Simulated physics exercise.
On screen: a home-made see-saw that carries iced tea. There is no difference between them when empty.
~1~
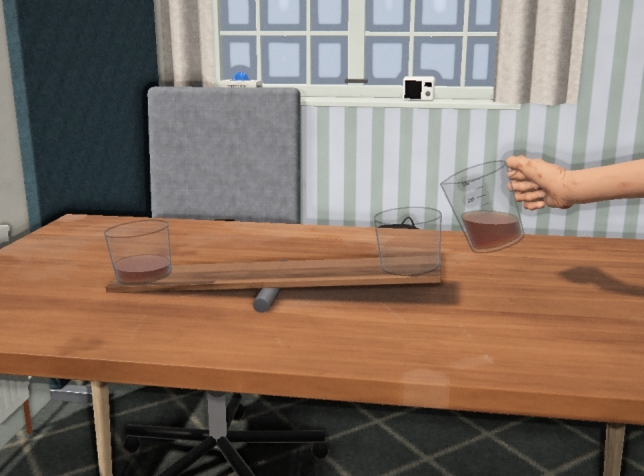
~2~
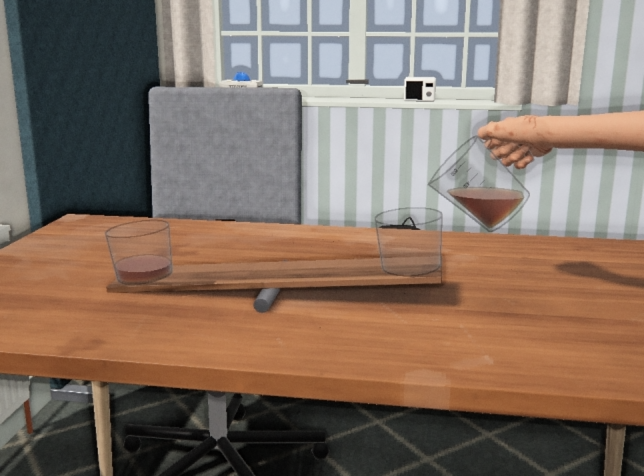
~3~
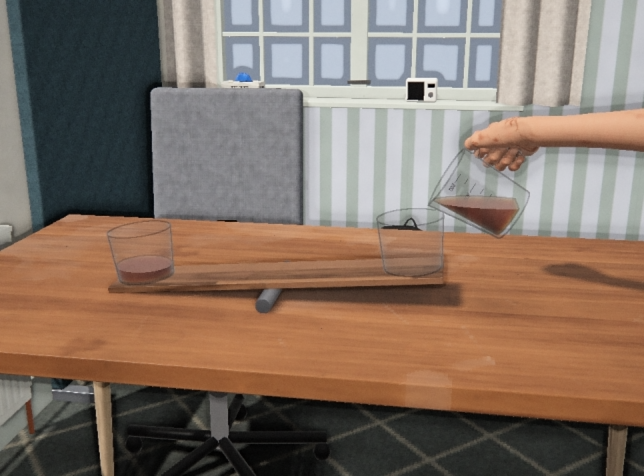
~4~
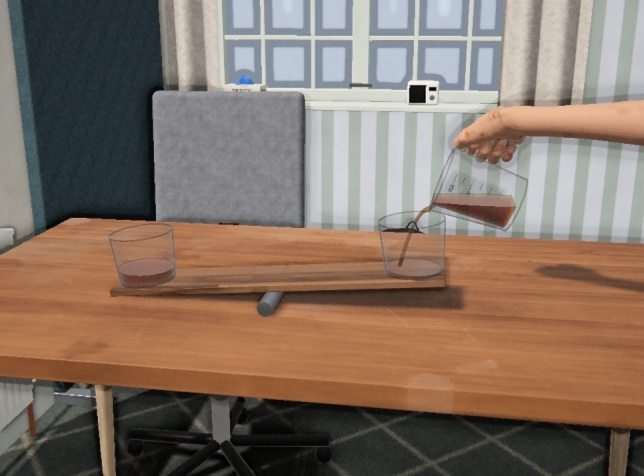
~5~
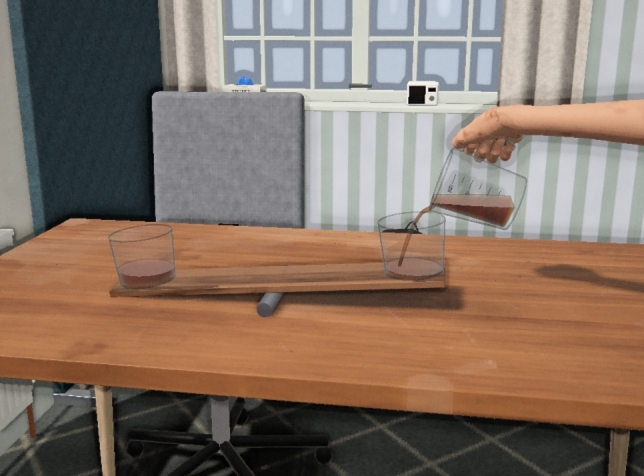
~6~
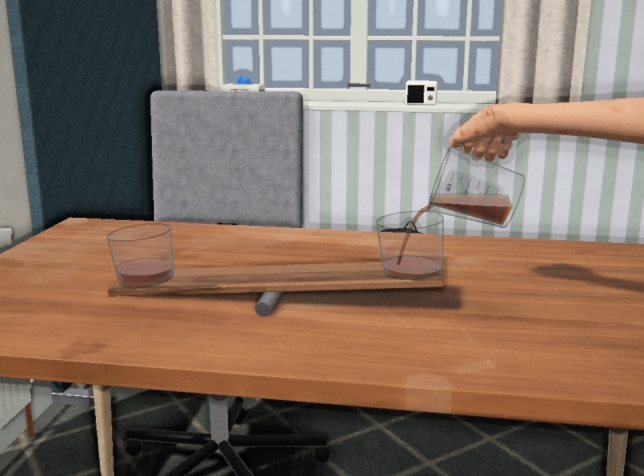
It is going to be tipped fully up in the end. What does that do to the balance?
It turns it.
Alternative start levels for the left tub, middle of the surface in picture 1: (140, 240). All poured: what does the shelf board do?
I think it sits unmoved.
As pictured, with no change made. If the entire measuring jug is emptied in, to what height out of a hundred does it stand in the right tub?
About 35 per cent of its height.
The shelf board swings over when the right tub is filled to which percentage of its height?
It sits at close to 20 in a hundred.
A moment on, the right tub is about a quarter full; the shelf board leans as before.
Further on, the right tub is about a third full; the shelf board has swung over, and that end is down.
When it is over, the right tub is about a third full; the shelf board has swung over, and that end is down.
